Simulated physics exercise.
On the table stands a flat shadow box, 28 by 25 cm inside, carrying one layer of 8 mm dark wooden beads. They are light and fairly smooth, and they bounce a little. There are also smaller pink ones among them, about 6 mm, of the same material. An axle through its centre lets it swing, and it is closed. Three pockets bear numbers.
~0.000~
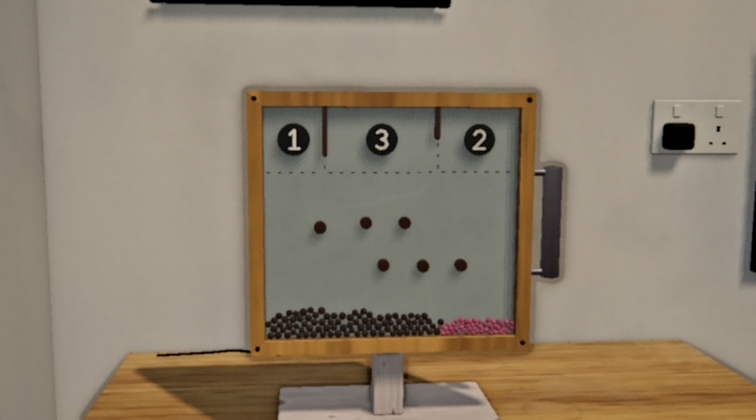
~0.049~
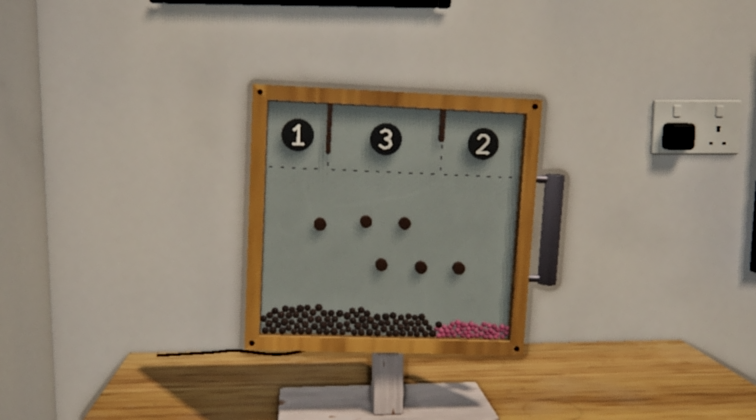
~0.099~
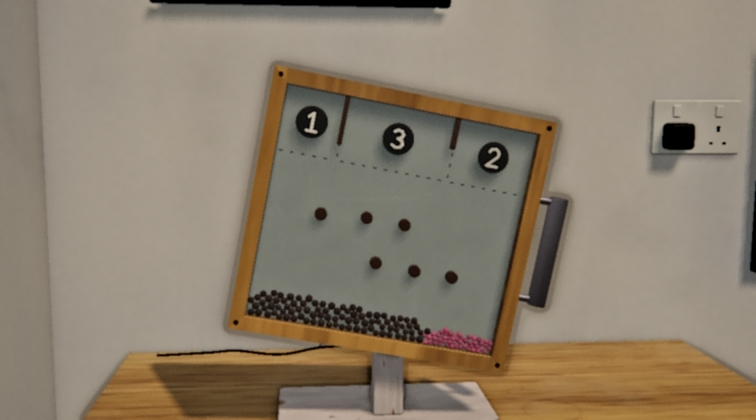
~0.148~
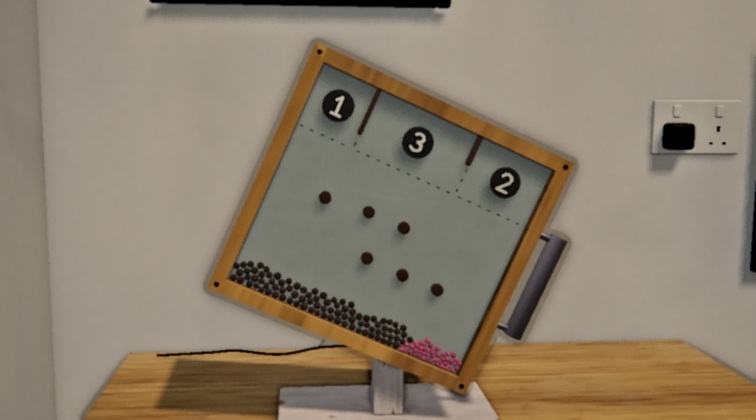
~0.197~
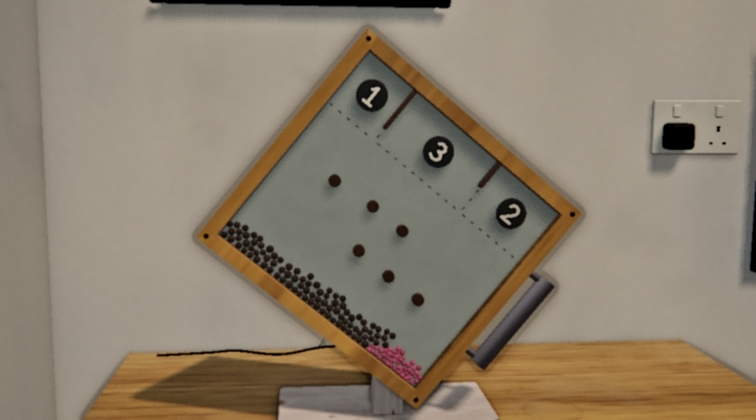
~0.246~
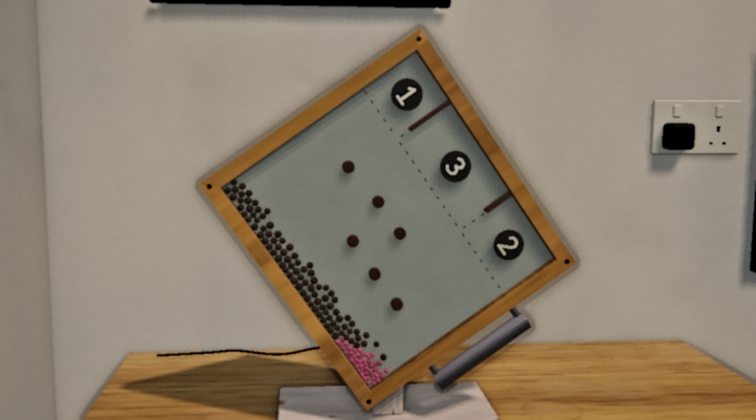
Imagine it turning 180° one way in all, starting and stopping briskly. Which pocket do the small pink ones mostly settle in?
Mostly in 2.
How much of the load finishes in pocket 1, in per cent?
Share at rest: Approx. 0 %.
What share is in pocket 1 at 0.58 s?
Close to 0 % of the load.
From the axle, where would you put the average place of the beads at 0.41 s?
Left by about 11 cm and below by about 5 cm.
By 0.41 s, it stands 106° clockwise; the beads' middle is 11 cm left of and 5 cm below the centre; nothing in the marked areas; small ones, nothing in the marked areas.
By 0.58 s, it stands 159° clockwise; the beads' middle is 10 cm left of and 3 cm below the centre; no. 2, 25 %, no. 3, 5 %; small ones, nothing in the marked areas.
By 0.72 s, it stands 180° clockwise; the beads' middle is 9 cm left of and 4 cm below the centre; no. 2, 50 %, no. 3, 5 %; small ones, nothing in the marked areas.
Settled by 1.6 s, it stands 180° clockwise; no. 1, 0 %, no. 2, 75 %, no. 3, 25 %; small ones, no. 2, 65 %, no. 3, 35 %.
